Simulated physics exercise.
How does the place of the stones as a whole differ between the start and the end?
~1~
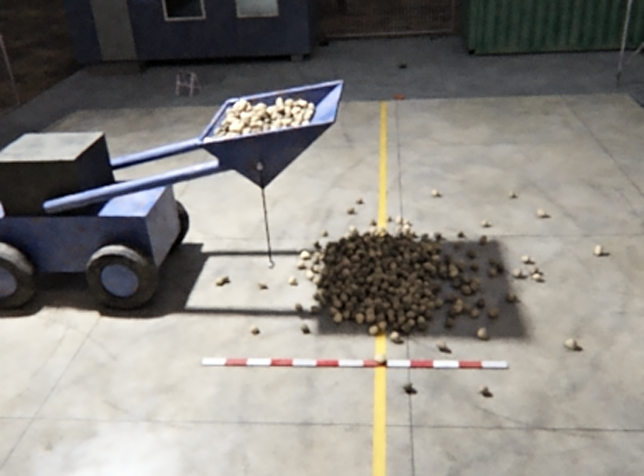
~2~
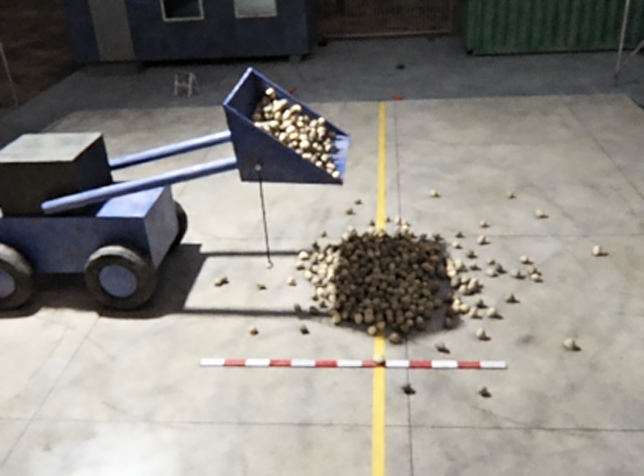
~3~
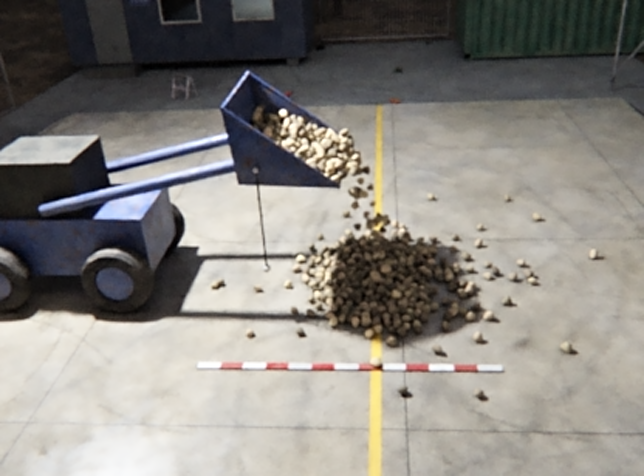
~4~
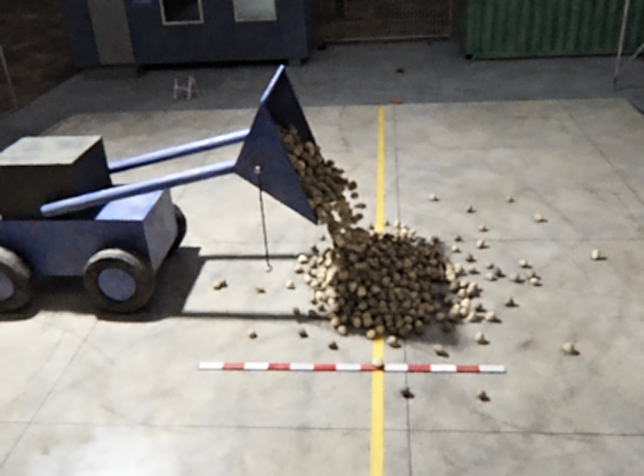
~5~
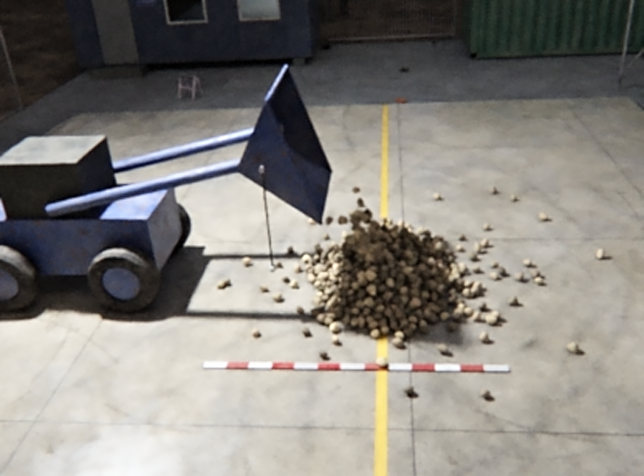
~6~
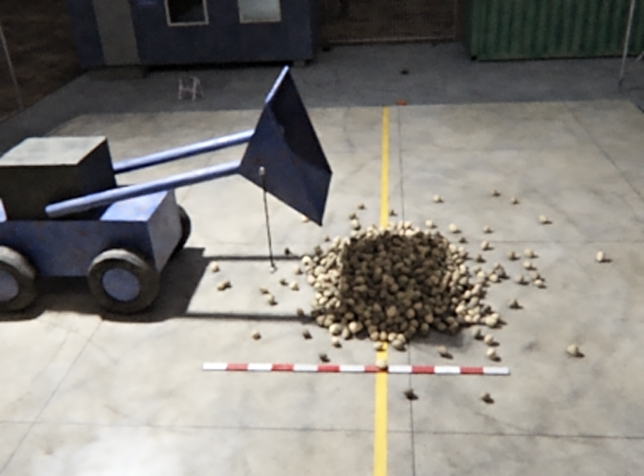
At the start the stones are split between the raised bucket and a pile on the floor. By the end the bucket's stones have joined the heap across the yellow line, so the stones as a whole sit lower in the view.
